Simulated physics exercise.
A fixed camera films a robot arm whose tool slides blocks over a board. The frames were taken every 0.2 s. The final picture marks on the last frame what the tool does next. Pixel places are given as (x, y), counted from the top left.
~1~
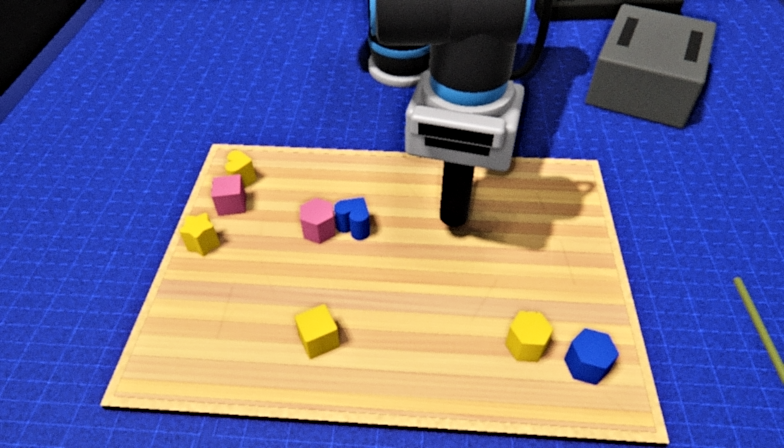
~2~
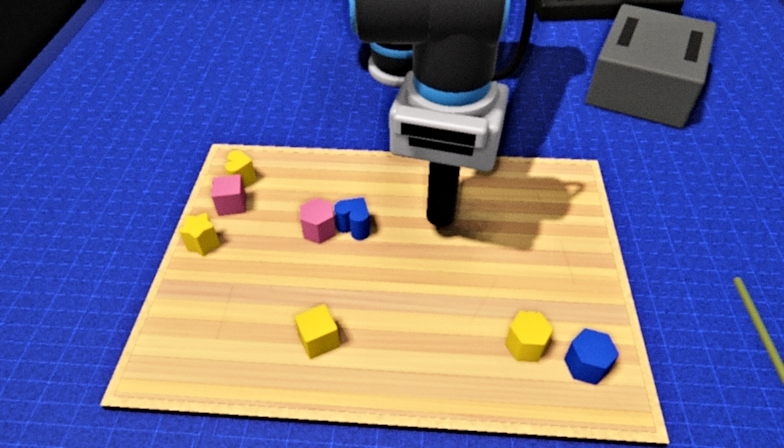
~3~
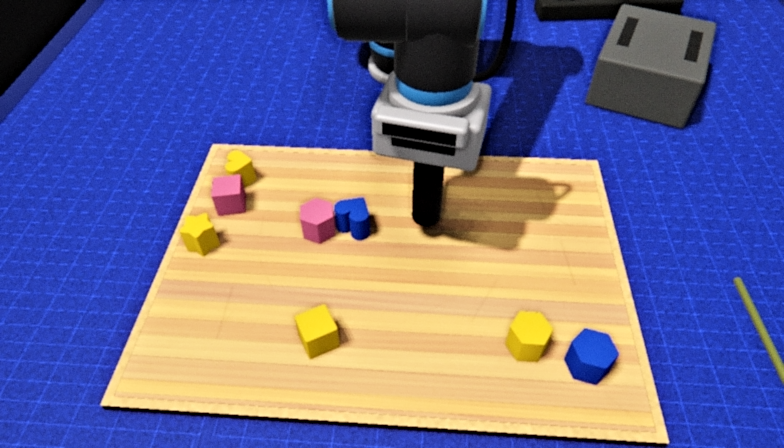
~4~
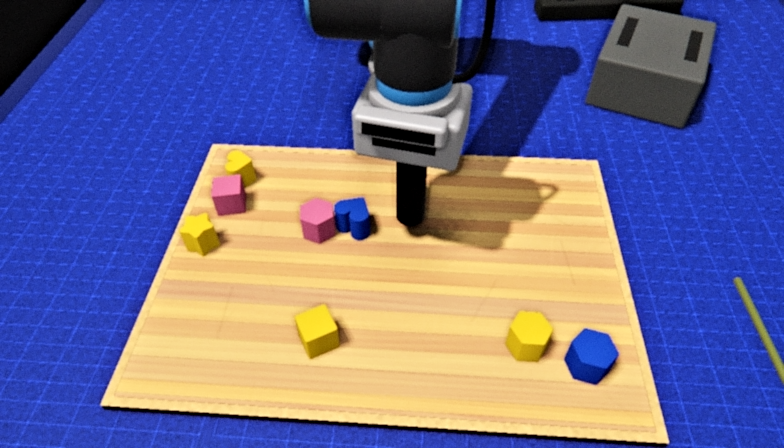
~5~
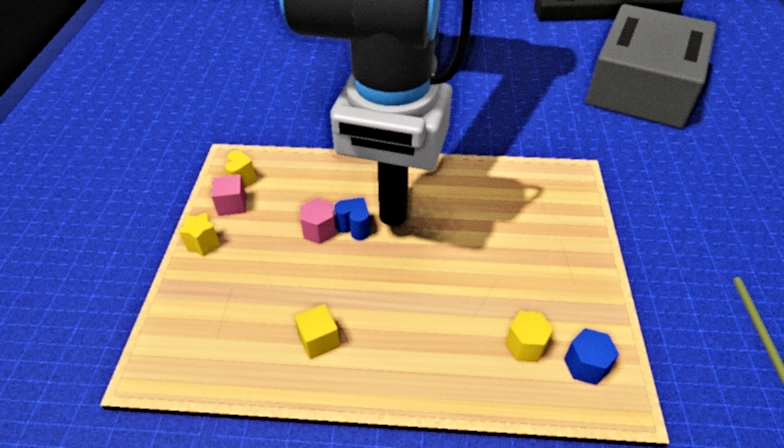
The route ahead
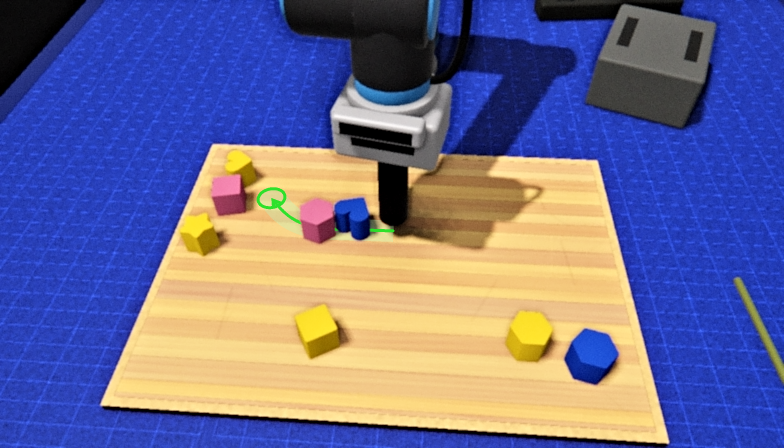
A robot arm with a black rod-like tool stands at the far edge of a light wooden board on a blue surface, seen from above at an angle. Yellow and pink blocks sit at upper left, a pink block and blue heart near the centre, and yellow and blue blocks towards the front. The arm slides its tool steadily left, close to the blue heart, while blocks and camera stay still.
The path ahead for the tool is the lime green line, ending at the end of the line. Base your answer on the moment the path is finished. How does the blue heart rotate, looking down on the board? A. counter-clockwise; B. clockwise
Answer: B.
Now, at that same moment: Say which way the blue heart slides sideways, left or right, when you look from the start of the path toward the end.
It is pushed towards the right-hand side.
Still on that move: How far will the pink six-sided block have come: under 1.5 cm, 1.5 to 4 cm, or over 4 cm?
The block shifts more than 4 cm.
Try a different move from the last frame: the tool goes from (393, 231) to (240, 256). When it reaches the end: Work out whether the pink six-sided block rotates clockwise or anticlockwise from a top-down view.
Looking down, my answer is that the pink six-sided block rotates anticlockwise.
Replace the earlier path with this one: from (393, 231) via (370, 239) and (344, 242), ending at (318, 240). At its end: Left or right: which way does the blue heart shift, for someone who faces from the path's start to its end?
It is pushed towards the right-hand side.
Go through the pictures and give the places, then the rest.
In the first frame, lower end of the tool (454, 217), tops of blocks, pink square (226, 185), pink six-sided block (316, 211), blue heart (353, 208).
In the second frame, tool (440, 217), blocks as before.
In the third frame, tool (426, 216), blocks as before.
In the fourth frame, tool (410, 216), blocks as before.
In the fifth frame, tool (393, 216), pink square (226, 185), pink six-sided block (316, 211), blue heart (353, 208).
The drawn path runs from (393, 231) by way of (345, 229) and (299, 222) to (272, 198).
On the path given first. One third of the way, tool (343, 215); pink six-sided block (289, 208), turned 50° anticlockwise; blue heart (320, 199), turned 50° clockwise.
Two thirds of the way, tool (297, 207); pink six-sided block (263, 206), turned 105° anticlockwise; blue heart (296, 183), turned 105° clockwise.
At the end, tool (268, 183); pink square not moved; pink six-sided block (251, 204), turned 150° anticlockwise; blue heart (292, 168), turned 155° clockwise.
